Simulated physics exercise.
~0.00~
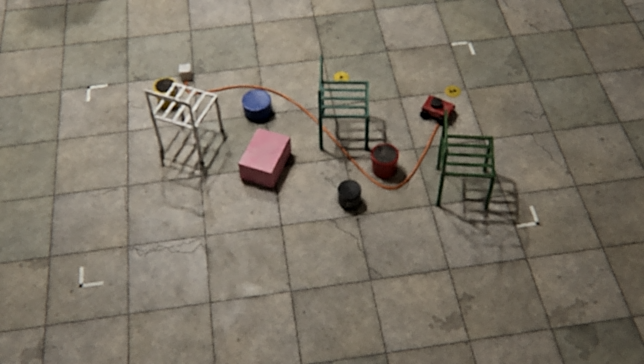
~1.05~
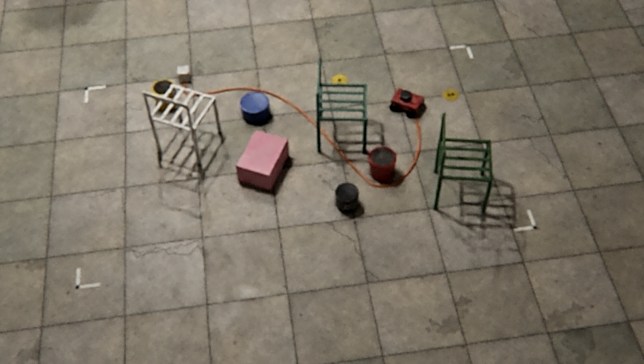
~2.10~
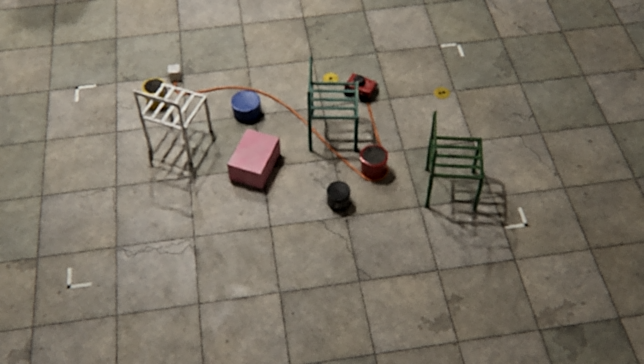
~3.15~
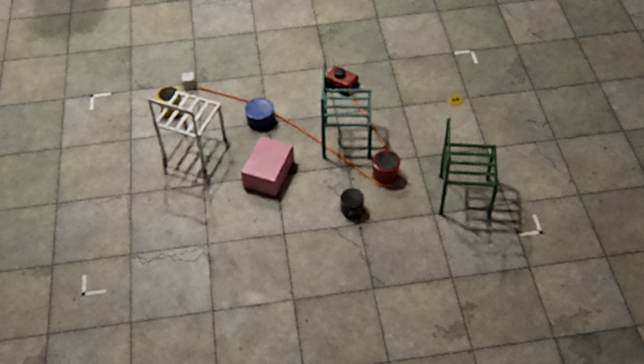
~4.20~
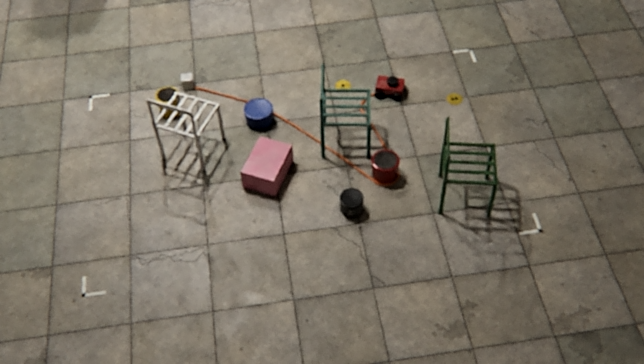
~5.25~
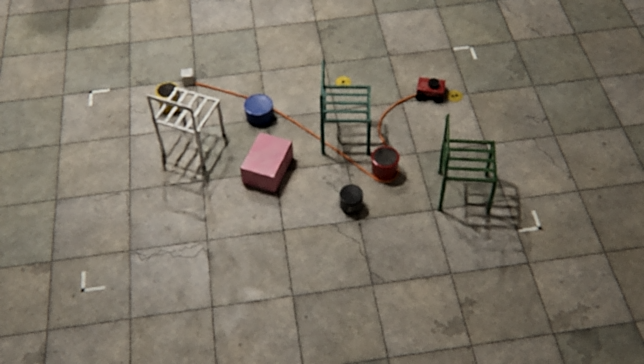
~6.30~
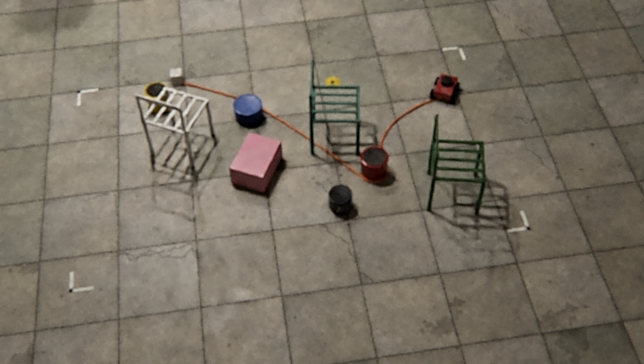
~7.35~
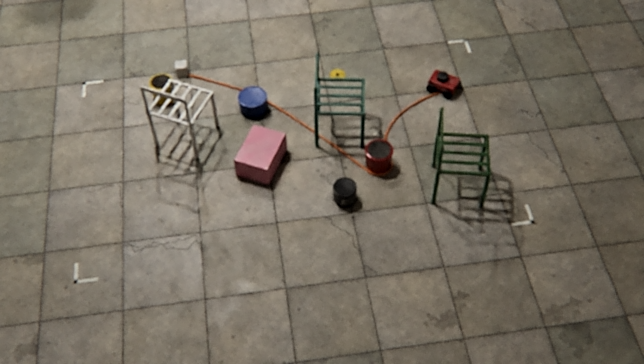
A small red cart trailing an orange lead crosses a grey tiled floor, seen from high above by a slightly swaying camera. A white frame chair and yellow pot stand at left, with a blue bucket, pink crate and black bucket nearer the middle, a teal chair and red pot beyond, and a green chair at right. The cart first moves left, passing behind the teal chair and drawing the lead along. It then turns back rightward past the yellow marks. It stops behind the green chair, the lead curving around the red pot, the furniture still standing.
